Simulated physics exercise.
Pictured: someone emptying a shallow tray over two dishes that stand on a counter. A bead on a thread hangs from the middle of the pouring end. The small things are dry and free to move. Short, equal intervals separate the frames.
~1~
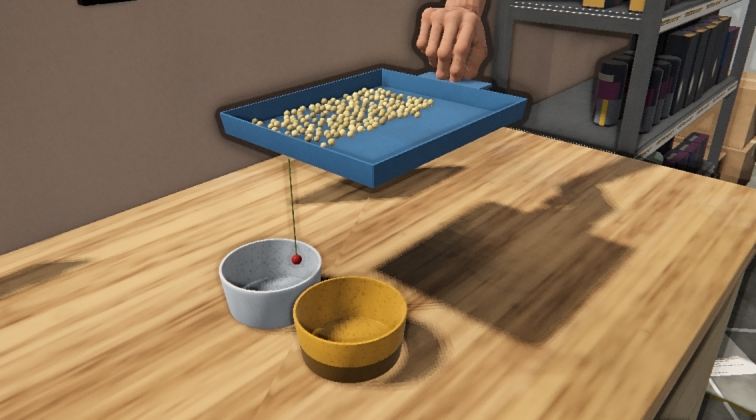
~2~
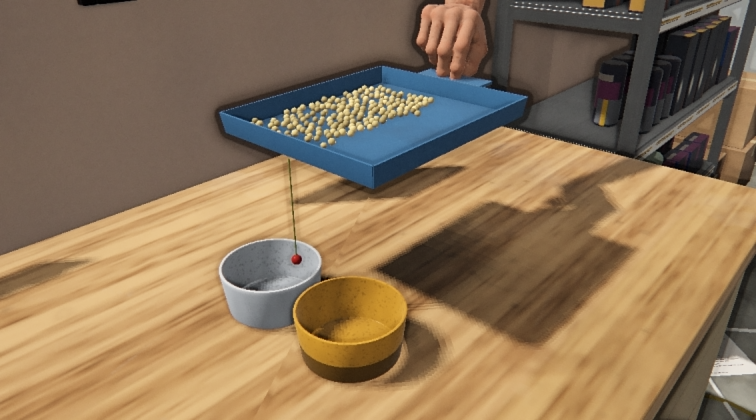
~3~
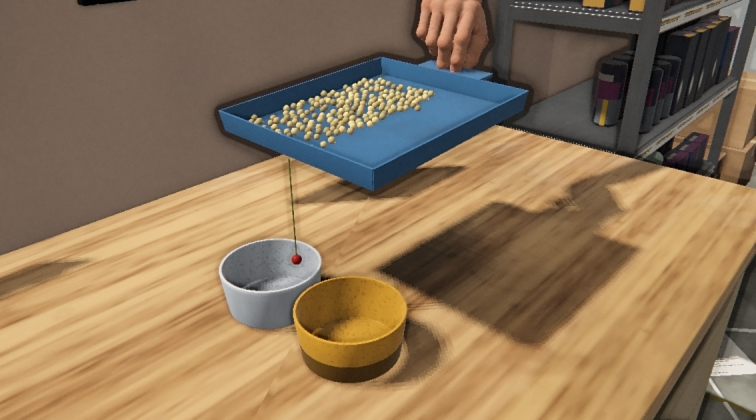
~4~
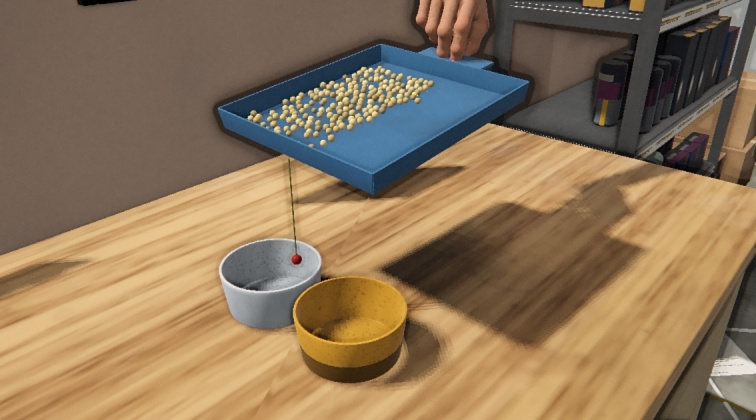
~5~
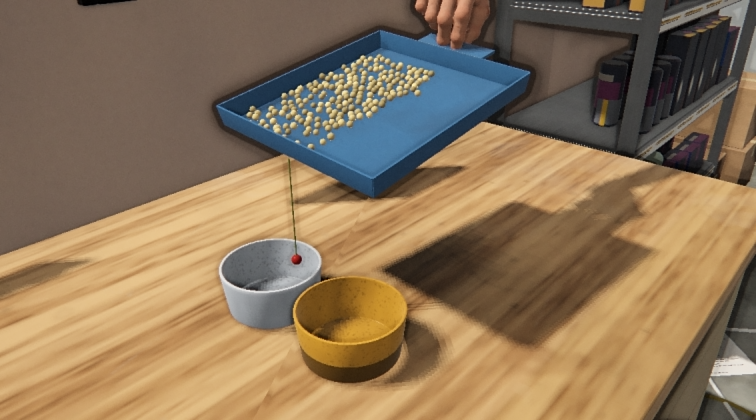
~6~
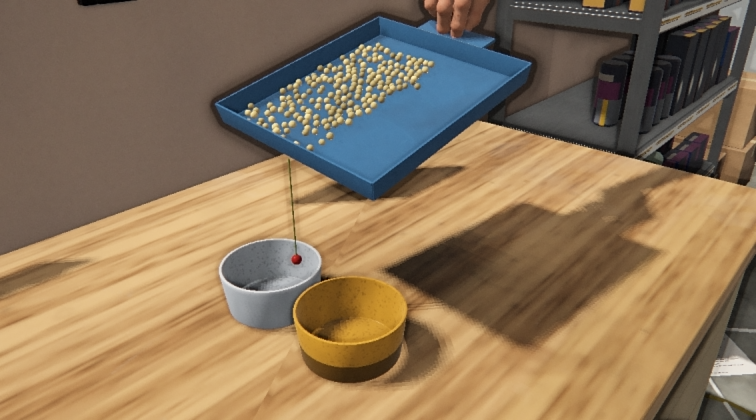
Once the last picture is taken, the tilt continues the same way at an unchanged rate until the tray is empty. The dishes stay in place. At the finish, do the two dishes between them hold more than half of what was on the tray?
Yes.
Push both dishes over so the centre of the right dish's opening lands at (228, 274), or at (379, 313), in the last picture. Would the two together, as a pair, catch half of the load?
For the two places in order: A minority share, a majority share.
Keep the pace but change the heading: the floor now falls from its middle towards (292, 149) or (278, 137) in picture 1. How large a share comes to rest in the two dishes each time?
Lab note: Try 1 = 30 %, try 2 = 40 %.
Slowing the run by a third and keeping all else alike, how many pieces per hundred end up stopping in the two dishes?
That works out at some 100 per cent.
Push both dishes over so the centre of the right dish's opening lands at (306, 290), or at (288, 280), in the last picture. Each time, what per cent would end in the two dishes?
Roughly 20 per cent, then roughly 10 per cent.
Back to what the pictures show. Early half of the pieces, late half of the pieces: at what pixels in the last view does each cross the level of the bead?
It goes through near (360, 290) first, then near (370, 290).
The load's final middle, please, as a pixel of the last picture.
Somewhere around (360, 349) in the final view.
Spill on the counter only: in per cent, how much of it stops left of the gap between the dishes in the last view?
I'd put it at around 80 per cent.
Soon, tray tipped steeply; nearly all on the tray; a stray few in the right dish; a stray few outside both; a stray few in the air.
A while on, tray tipped right over; most on the tray; a small part in the right dish; a stray few outside both; a stray few in the air.
Towards the end, tray tipped past a quarter turn; nearly all in the right dish; a small part outside both.
Finally, tray tipped past a quarter turn; nearly all in the right dish; none in the left dish; a small part outside both.
